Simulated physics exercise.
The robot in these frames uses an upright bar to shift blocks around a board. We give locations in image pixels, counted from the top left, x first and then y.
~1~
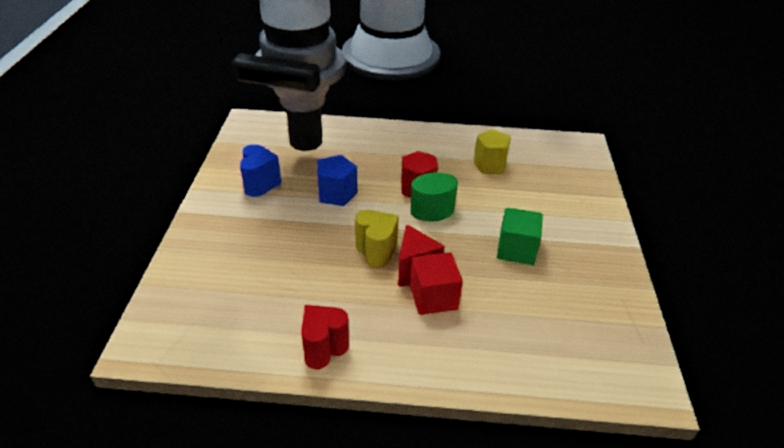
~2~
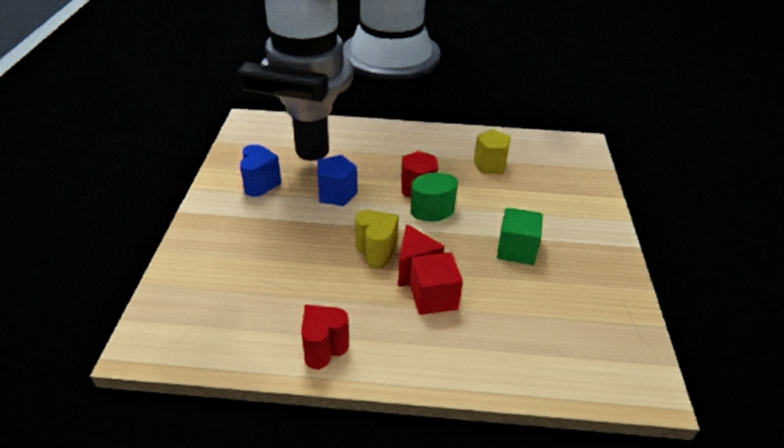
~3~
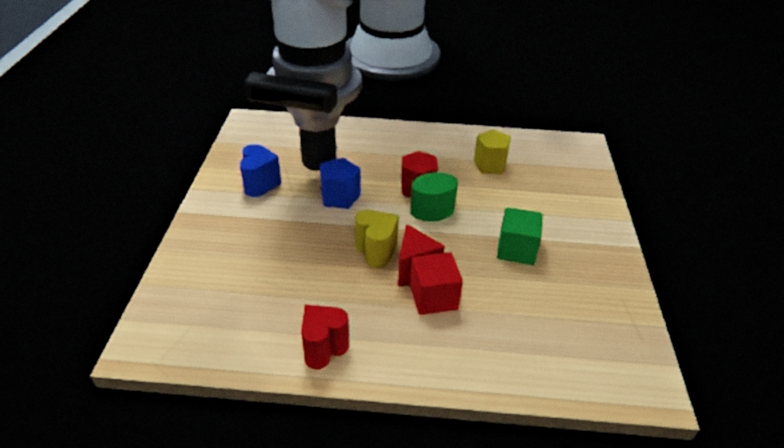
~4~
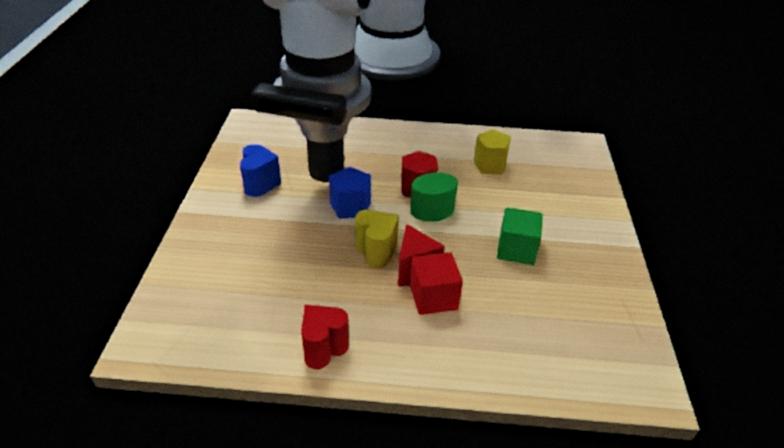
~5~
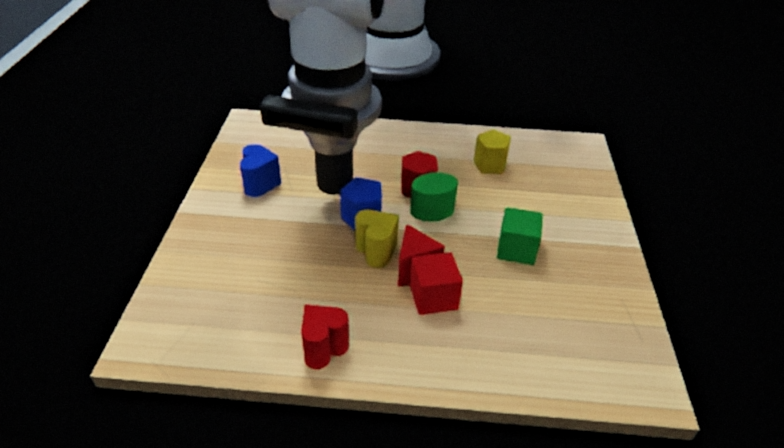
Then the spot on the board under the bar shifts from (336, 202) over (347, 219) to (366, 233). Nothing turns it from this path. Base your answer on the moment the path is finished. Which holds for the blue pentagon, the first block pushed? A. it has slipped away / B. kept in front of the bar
B: Kept in front of the bar.
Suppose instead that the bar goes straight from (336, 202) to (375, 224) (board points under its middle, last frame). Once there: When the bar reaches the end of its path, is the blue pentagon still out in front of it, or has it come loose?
I believe the blue pentagon keeps its place ahead of the bar.
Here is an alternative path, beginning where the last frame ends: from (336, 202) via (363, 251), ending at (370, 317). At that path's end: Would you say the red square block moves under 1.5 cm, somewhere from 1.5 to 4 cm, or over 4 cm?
Displaced 1.5 to 4 cm.
The first path, step by step. Halfway along, bar at (347, 202); blue pentagon at (378, 206); yellow heart-shaped block at (386, 234).
At the end, bar at (366, 216); blue pentagon at (395, 225), turned 20° clockwise; yellow heart-shaped block at (388, 251); red triangle at (425, 248); red square block at (444, 273).
